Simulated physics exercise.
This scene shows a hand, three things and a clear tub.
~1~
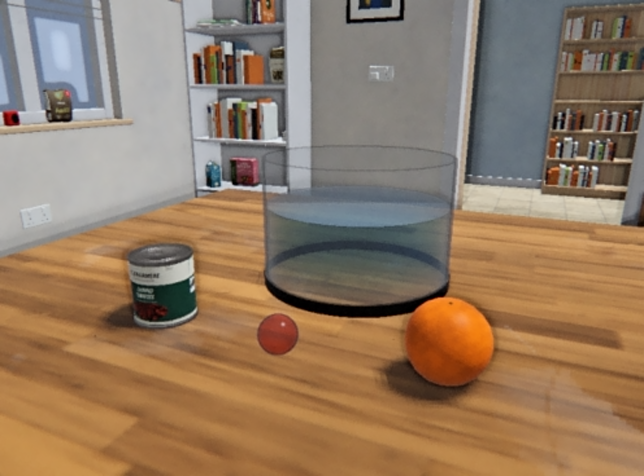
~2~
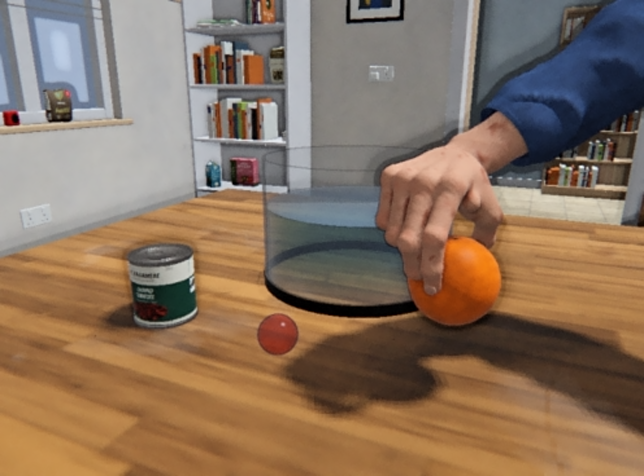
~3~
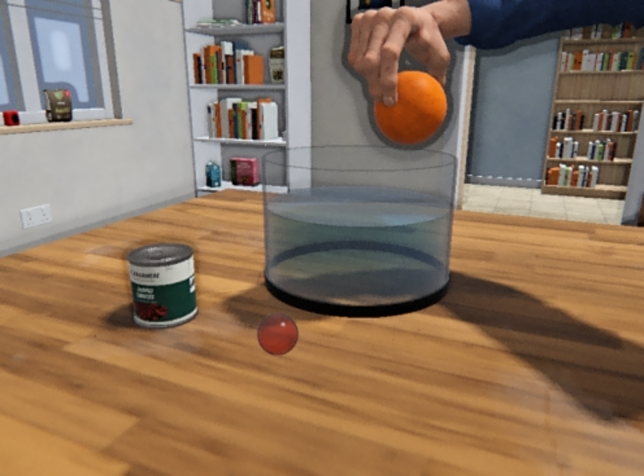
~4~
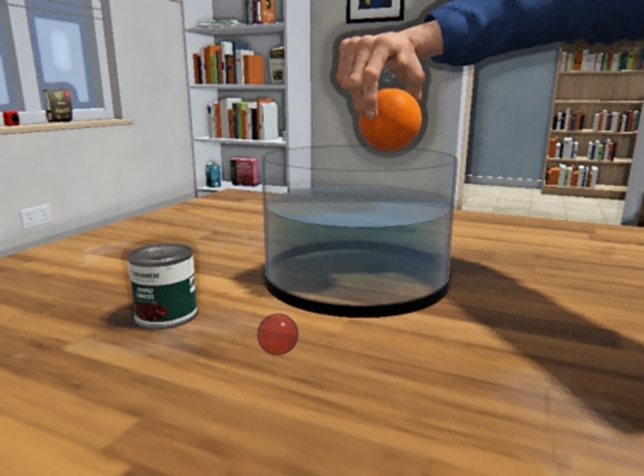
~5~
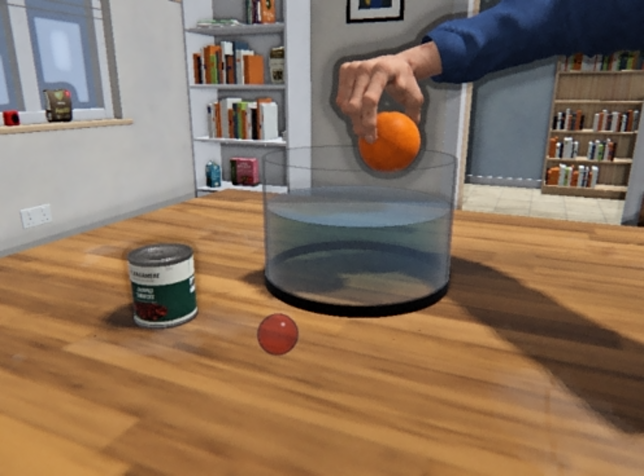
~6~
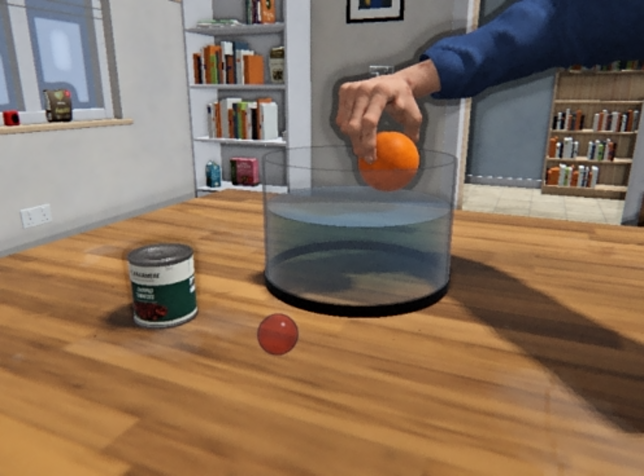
In a living room with bookshelves and a window, a fixed camera looks slightly down on a wooden tabletop. A grey and green tin stands at left, a small red marble near the middle, and an orange at right, before a clear round tub of water. A blue-sleeved hand enters from the right, grips the orange, lifts it above the tub, and lowers it slowly to just over the water.
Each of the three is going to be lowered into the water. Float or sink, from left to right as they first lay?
Taking them in turn, the left one goes under, the middle one goes under and the right one keeps afloat.
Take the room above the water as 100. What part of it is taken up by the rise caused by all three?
18 in a hundred.
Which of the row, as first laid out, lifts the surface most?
The first item in the row.
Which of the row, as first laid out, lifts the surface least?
It's the centre of the three, I reckon.
Next, the orange rides on the surface.
After that, the glass marble sinks.
Finally, the tin of food sinks; afloat, orange.
